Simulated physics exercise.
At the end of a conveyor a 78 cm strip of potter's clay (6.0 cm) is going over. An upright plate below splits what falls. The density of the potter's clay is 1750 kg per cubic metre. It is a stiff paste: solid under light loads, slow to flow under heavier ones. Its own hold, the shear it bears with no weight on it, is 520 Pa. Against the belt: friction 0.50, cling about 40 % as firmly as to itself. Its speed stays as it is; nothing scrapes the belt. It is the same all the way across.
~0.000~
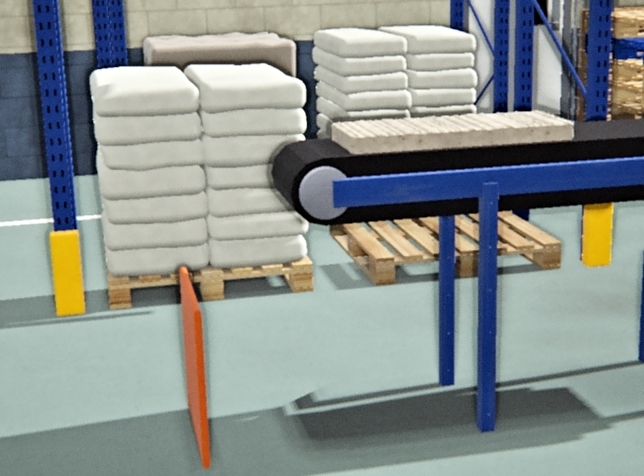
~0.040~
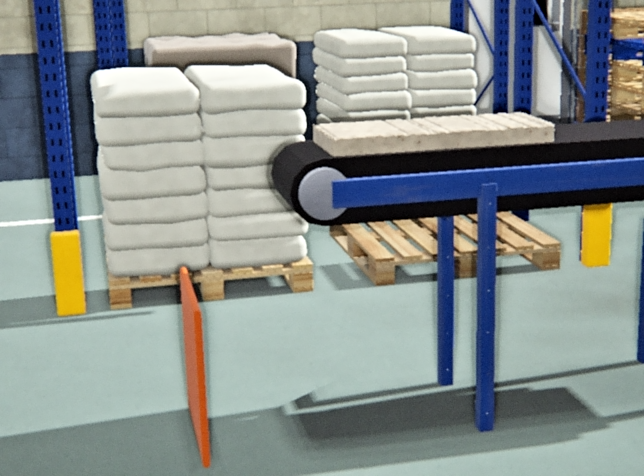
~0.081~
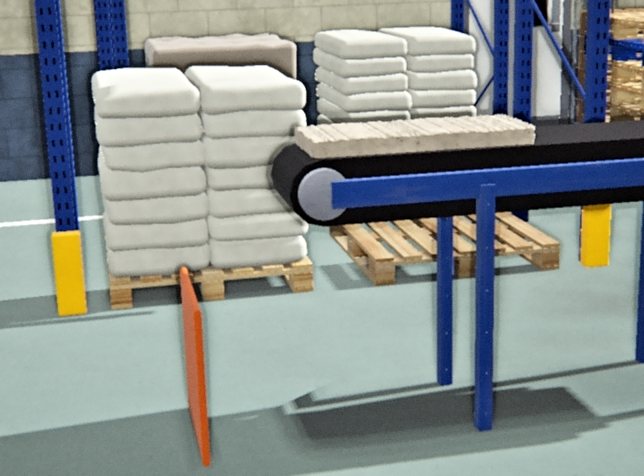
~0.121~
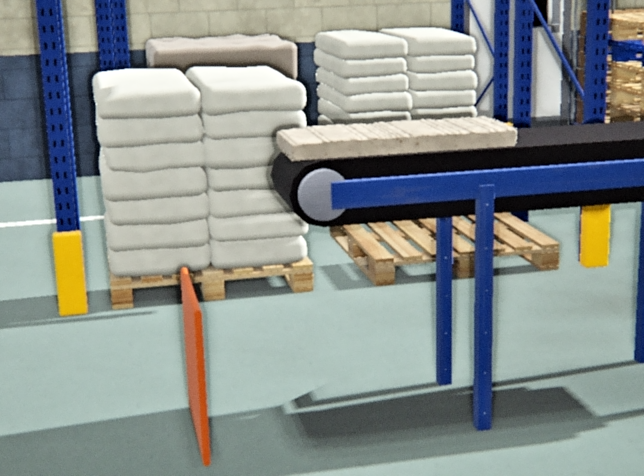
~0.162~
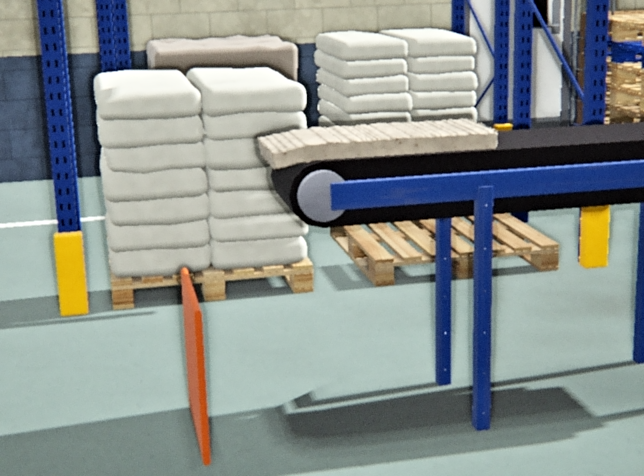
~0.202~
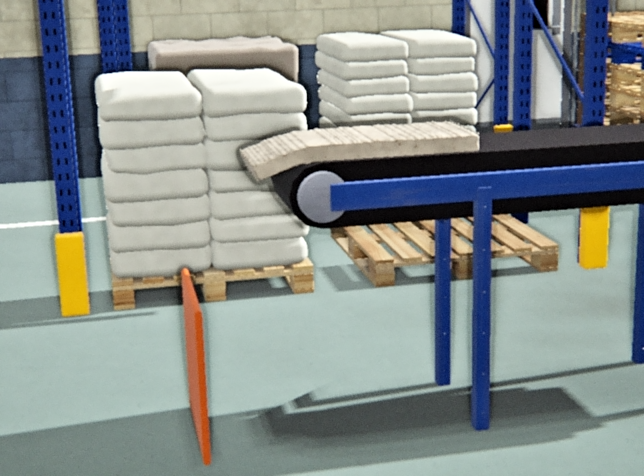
In a warehouse, a pale ridged slab moves left along a black conveyor and past its rounded end.
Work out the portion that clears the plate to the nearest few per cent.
About 93 %.
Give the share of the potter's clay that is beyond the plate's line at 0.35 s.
Some 0 per cent.
After 0.35 s, 0 % is beyond the plate's line.
After 0.53 s, 32 % is beyond the plate's line.
After 0.70 s, 66 % is beyond the plate's line.
After 0.88 s, 93 % is beyond the plate's line.
After 2.01 s, at the end, 93 % is beyond the plate's line.
